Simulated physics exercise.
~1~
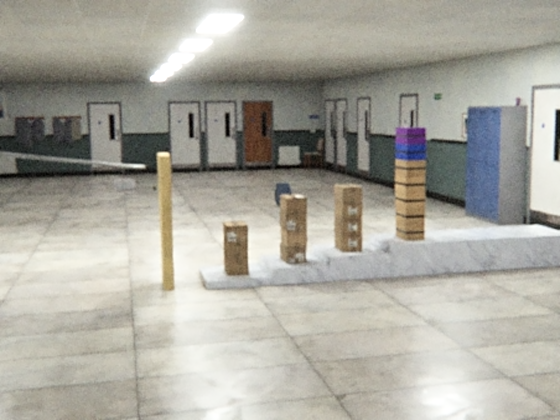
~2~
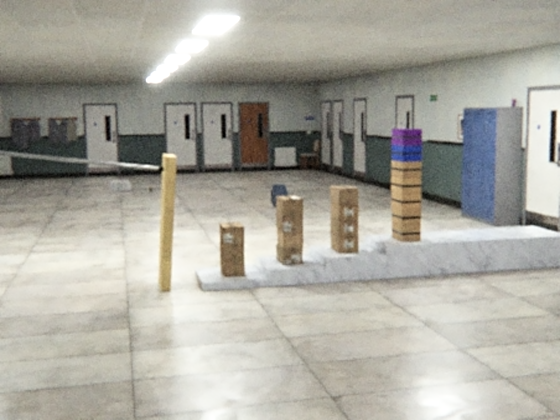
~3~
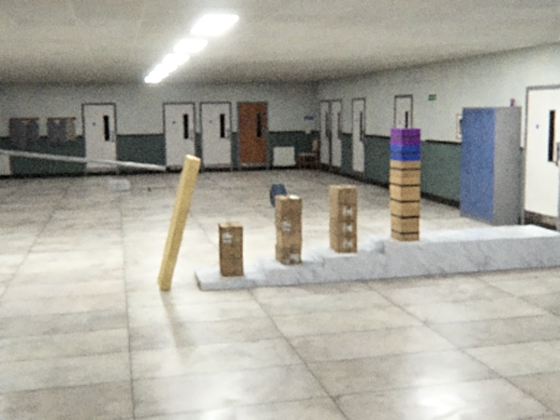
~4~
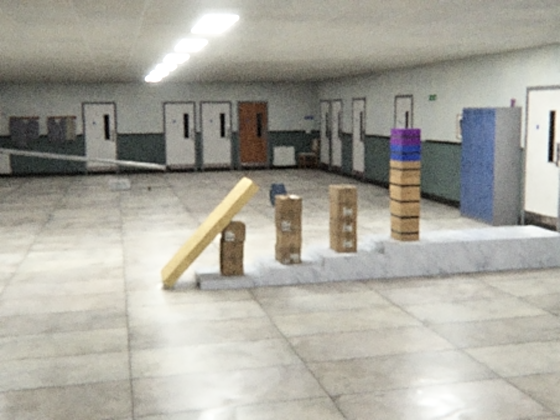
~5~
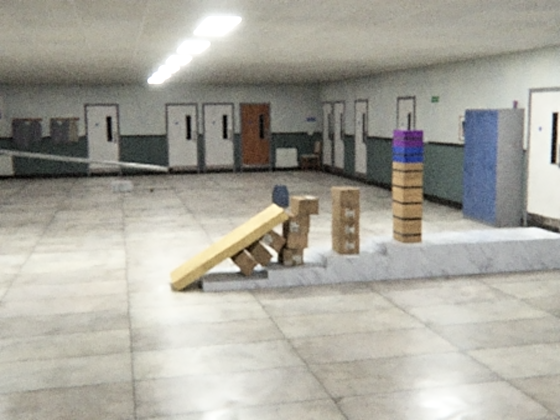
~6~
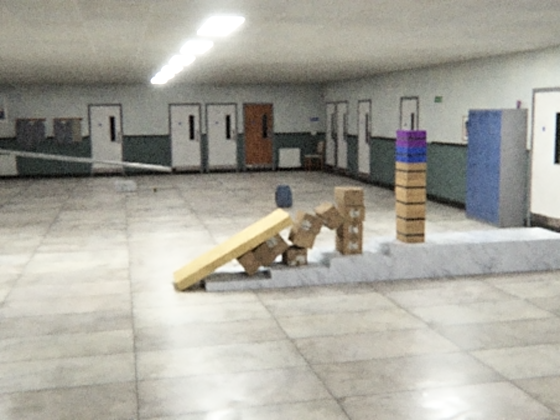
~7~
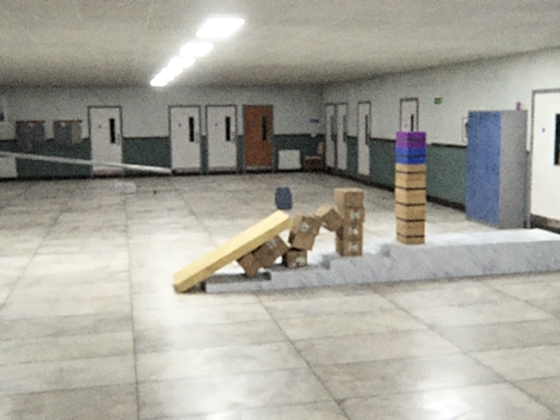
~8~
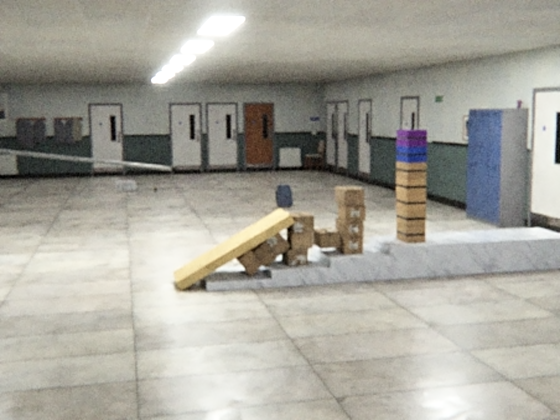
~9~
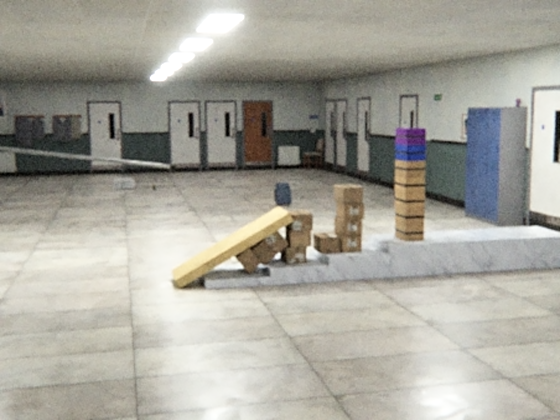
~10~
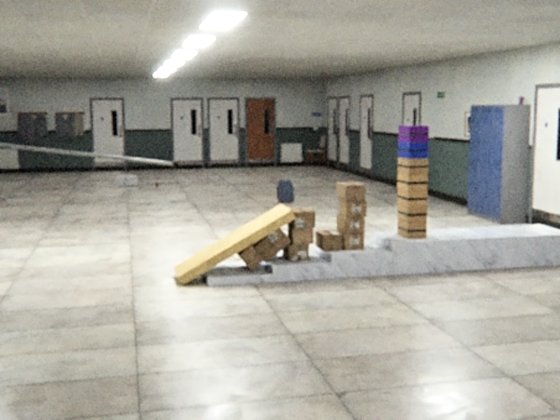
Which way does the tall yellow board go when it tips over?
It falls to the right, coming down onto the shortest stack of parcels.
